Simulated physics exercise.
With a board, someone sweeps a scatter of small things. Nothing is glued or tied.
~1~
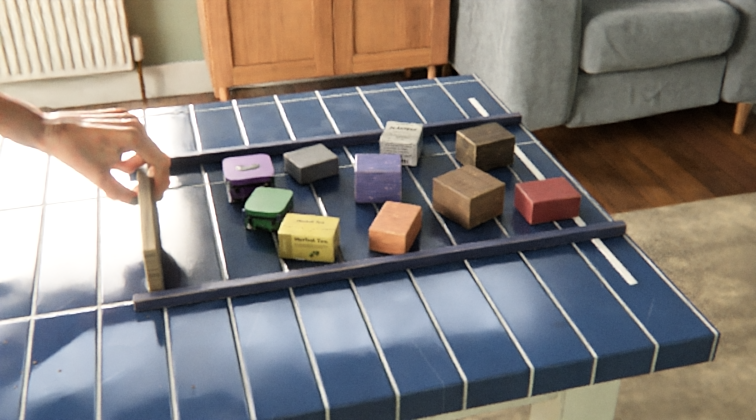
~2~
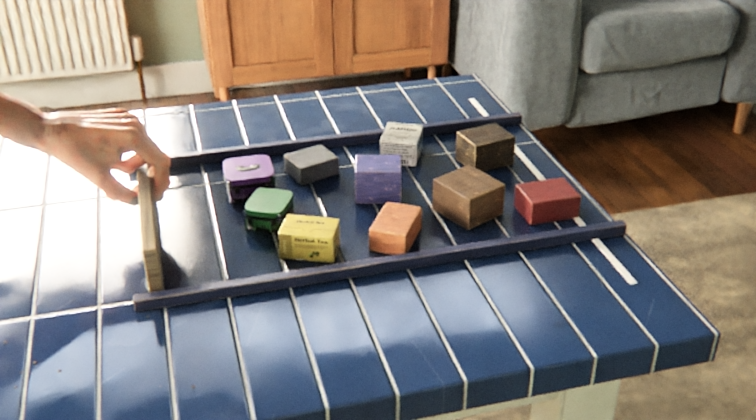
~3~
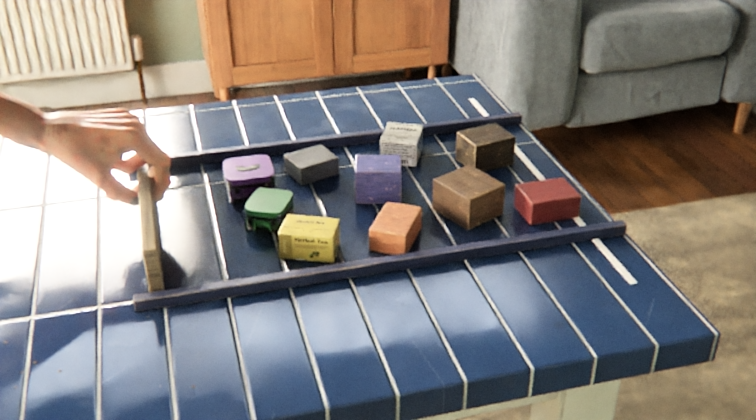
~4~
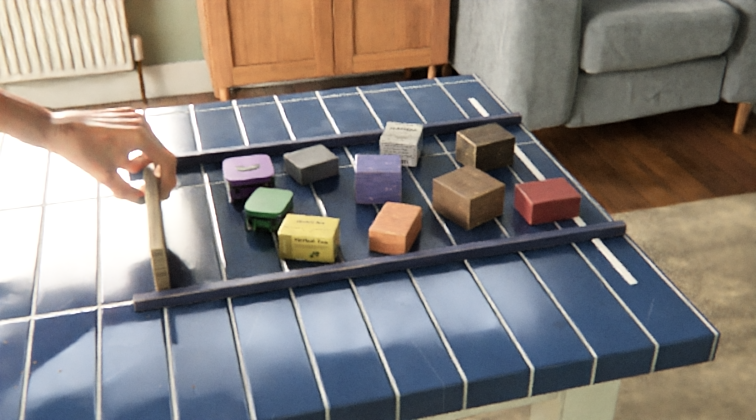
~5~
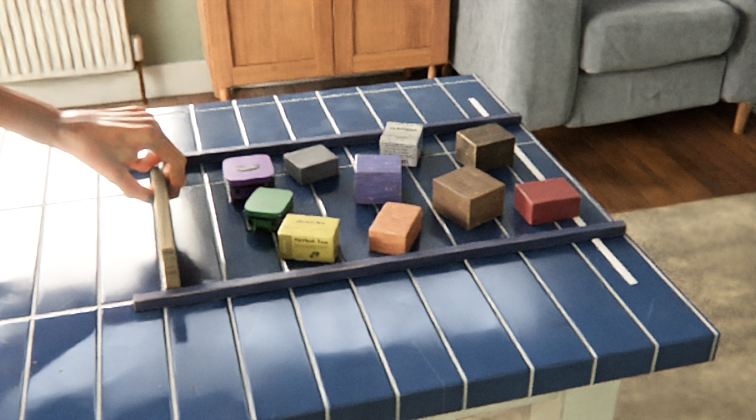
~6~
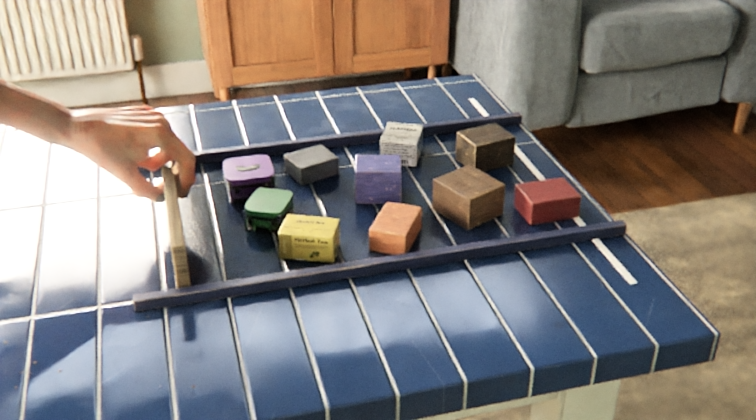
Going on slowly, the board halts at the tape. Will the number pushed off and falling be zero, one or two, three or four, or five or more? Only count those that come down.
It will be five or more.
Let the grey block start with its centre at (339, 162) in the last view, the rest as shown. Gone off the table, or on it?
The grey block goes down.
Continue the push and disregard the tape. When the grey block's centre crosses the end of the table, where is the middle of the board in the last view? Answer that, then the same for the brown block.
Approx. (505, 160) for the first, approx. (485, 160) for the second.
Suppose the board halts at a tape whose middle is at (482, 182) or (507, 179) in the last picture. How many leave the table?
3 and 4.
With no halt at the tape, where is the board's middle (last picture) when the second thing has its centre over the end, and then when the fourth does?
I'd put the first at about (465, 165) and the next at about (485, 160).
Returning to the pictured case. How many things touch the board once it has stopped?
3.
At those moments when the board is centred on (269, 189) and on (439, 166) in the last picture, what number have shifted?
At the first spot the count is 4, and at the second it is 10.
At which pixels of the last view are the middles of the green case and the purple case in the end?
In the last picture they sit at about (557, 167) and about (540, 140).
Soon after, none off yet; red block at rest near (547, 201); black block at rest near (485, 148); brown block at rest near (468, 196).
At rest, the number that fall off is five or more; fallen, grey block, orange block, blue block, white box, brown block, black block and red block.
